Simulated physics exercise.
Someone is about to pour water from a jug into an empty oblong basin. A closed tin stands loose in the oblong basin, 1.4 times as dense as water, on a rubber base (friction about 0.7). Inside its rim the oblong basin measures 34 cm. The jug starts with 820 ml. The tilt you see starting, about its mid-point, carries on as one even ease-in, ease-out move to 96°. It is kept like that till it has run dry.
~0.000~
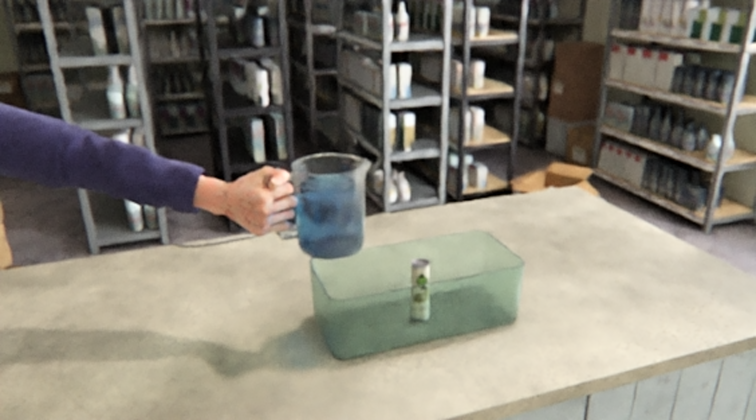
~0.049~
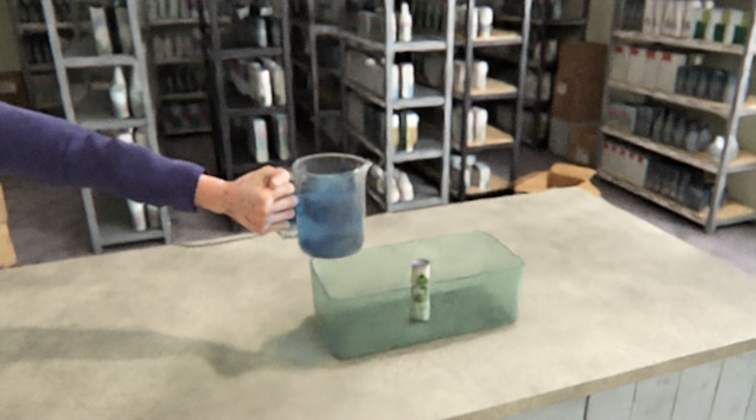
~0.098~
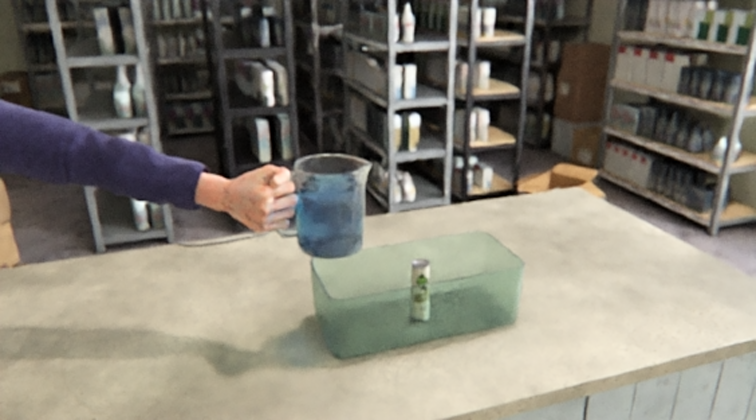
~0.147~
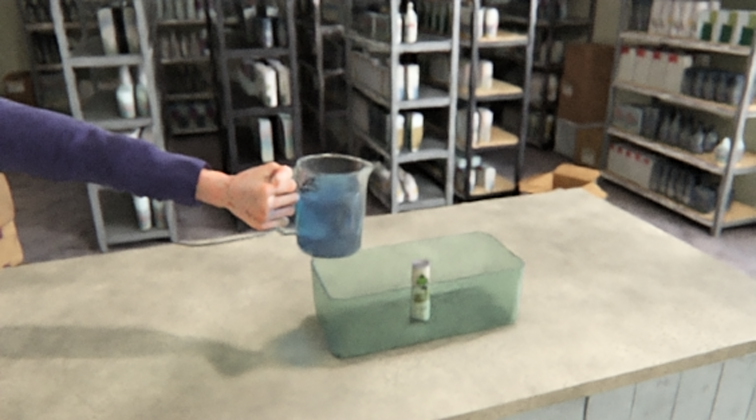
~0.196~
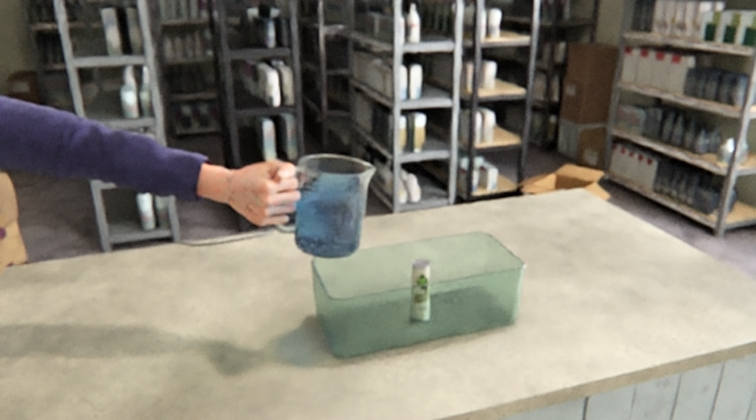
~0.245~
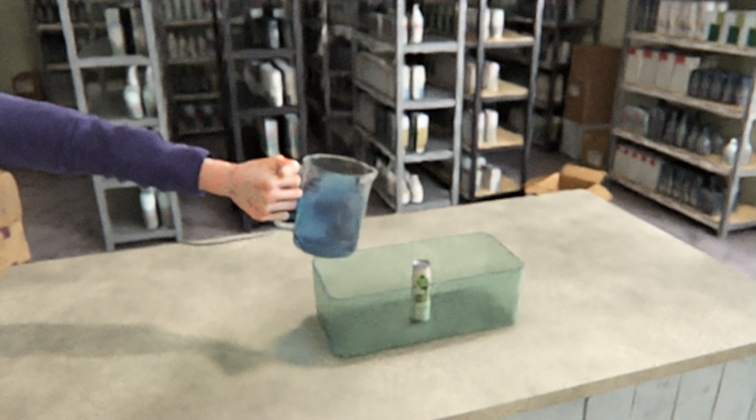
In a storeroom lined with metal shelves of bottles and boxes, a purple-sleeved arm reaches in from the left, holding a clear jug of blue liquid above a greenish oblong basin with a small tin inside. The jug stays nearly still at first, then the hand tilts it slightly to the right.
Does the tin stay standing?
The tin falls.
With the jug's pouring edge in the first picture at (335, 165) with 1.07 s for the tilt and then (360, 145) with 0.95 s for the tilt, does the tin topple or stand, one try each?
First it stays up; then it goes over.
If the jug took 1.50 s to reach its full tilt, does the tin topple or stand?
The tin goes over.
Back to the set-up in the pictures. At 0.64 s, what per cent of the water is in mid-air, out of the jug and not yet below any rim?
Some 8 per cent.
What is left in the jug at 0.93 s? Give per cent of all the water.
Some 48 per cent.
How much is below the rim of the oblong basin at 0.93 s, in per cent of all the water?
Near 34 in a hundred.
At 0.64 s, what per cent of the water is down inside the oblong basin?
About 1 per cent.
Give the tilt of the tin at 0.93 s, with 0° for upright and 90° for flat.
It is at some 0°.
By 0.64 s the tilt is 63° and 91 per cent is still to pour; the tin stands where it began.
By 0.93 s the tilt is 92° and 47 per cent is still to pour; the tin stands where it began.
By 1.24 s the tilt is 96° and 13 per cent is still to pour; the tin lies on its side.
By 1.57 s the tilt is 96° and 3 per cent is still to pour; the tin lies on its side.
At rest the tin lies on its side.
